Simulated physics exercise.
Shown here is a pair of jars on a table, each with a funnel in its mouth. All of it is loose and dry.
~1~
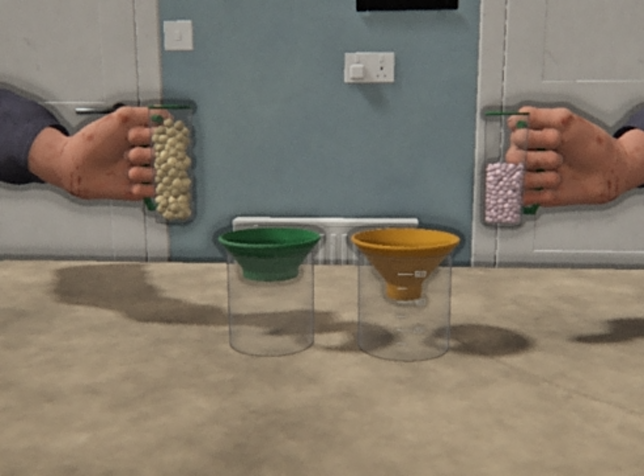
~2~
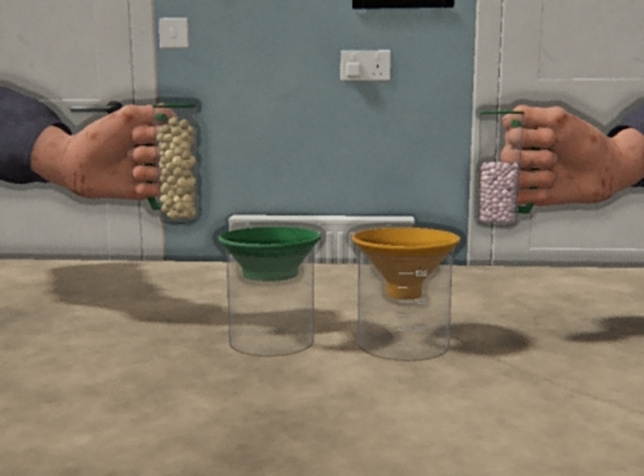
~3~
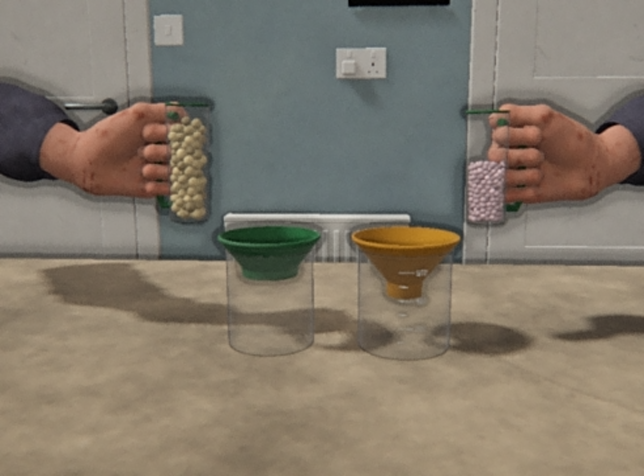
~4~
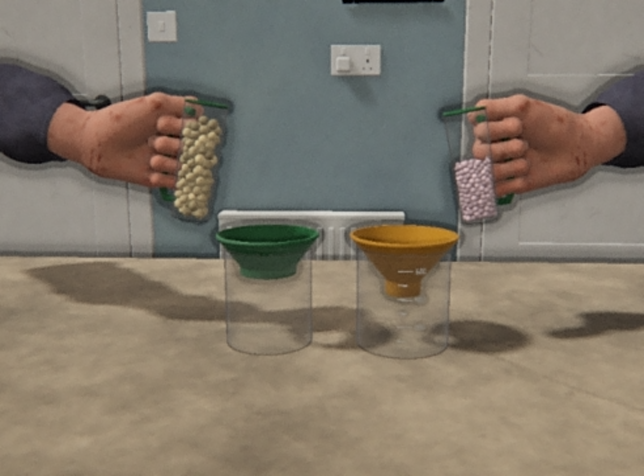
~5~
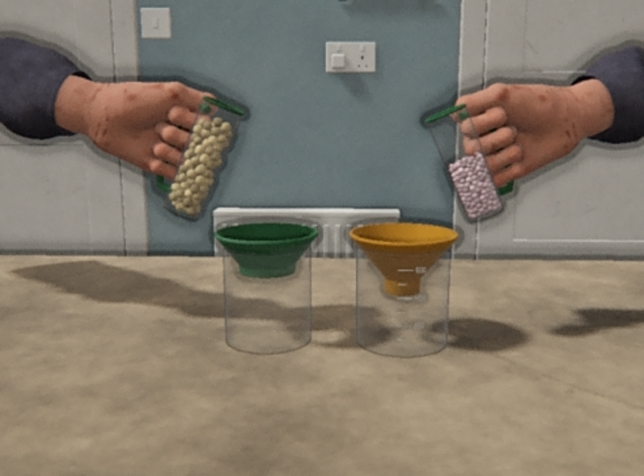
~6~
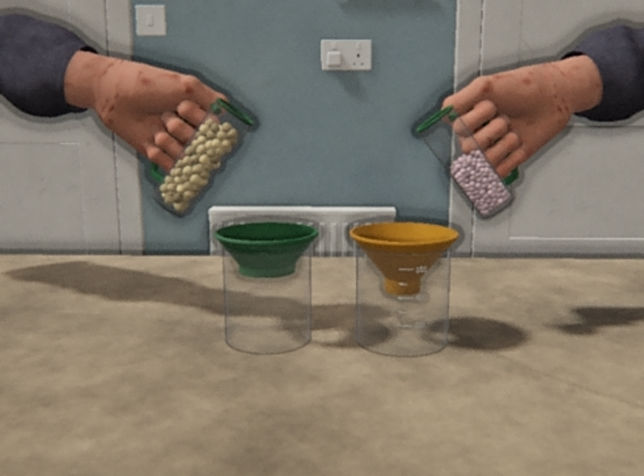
On a tabletop, above two clear jars with green and orange funnels, two hands moved cups of pale yellowish pieces and small pinkish beads slightly closer together, then gradually tilted both inward.
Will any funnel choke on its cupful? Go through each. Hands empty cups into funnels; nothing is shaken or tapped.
In the end left funnel: It is going to stay open; right funnel: It is going to stay open.
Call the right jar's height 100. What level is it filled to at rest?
I'd say close to 10 in a hundred.
Then, 0.39 s past the last view, left, all still in the cup; right, all still in the cup.
Then, 0.73 s past the last view, left, nearly all still in the cup, a small part in or over the funnel; right, nearly all still in the cup, a stray few in or over the funnel.
Then, 1.02 s past the last view, left, about a third still in the cup, about a quarter in or over the funnel, about a third down in the jar; right, about a quarter still in the cup, about half in or over the funnel, about a third down in the jar.
Finally, left, all down in the jar; right, all down in the jar.
